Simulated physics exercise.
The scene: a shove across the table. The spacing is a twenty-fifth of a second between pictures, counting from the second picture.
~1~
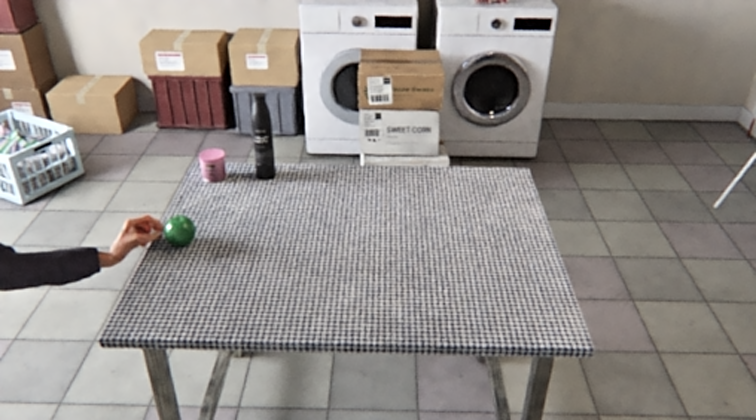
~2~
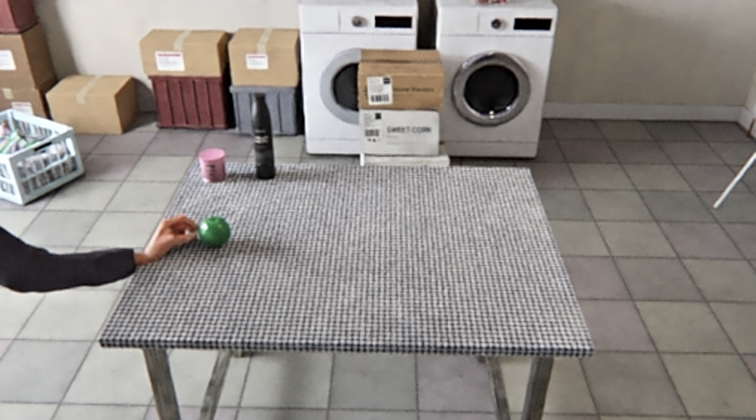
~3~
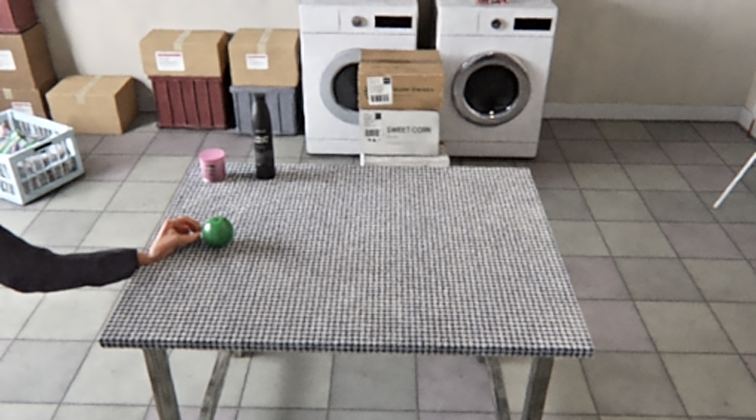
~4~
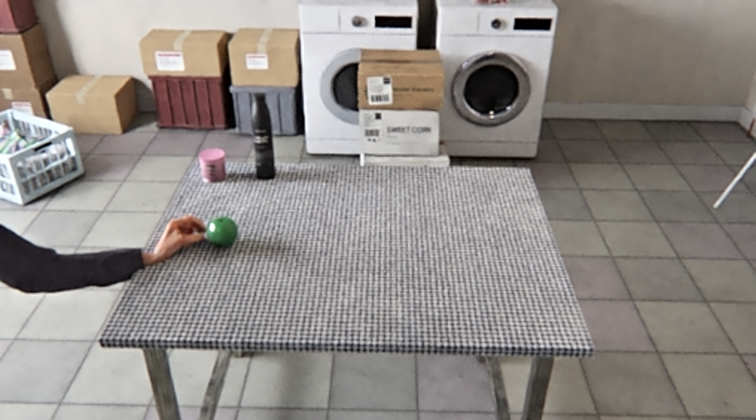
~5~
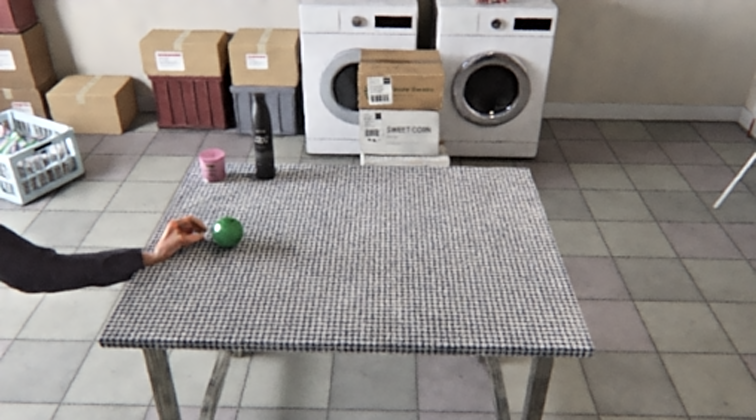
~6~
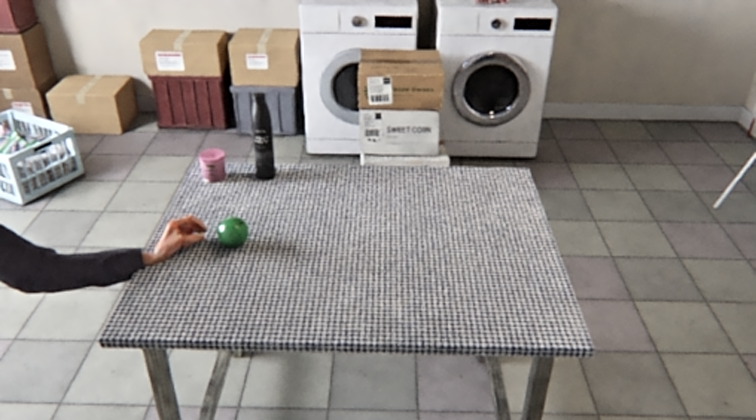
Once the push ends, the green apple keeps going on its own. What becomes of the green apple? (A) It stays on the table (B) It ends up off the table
It stays on the table (A).
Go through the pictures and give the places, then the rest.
The first picture shows under the hand; green apple (180, 231).
The second picture shows under the hand; green apple (215, 232).
The third picture shows under the hand; green apple (218, 232).
The fourth picture shows green apple (223, 232).
The fifth picture shows green apple (228, 232).
The sixth picture shows green apple (233, 232) rolled a little.
Then, 0.20 s after the last picture, green apple rolled about its own width near (256, 233).
Then, 0.60 s after the last picture, green apple rolled well along near (287, 233).
At rest, moved from the start, green apple. Seen from the same camera at the end, green apple near (300, 233).
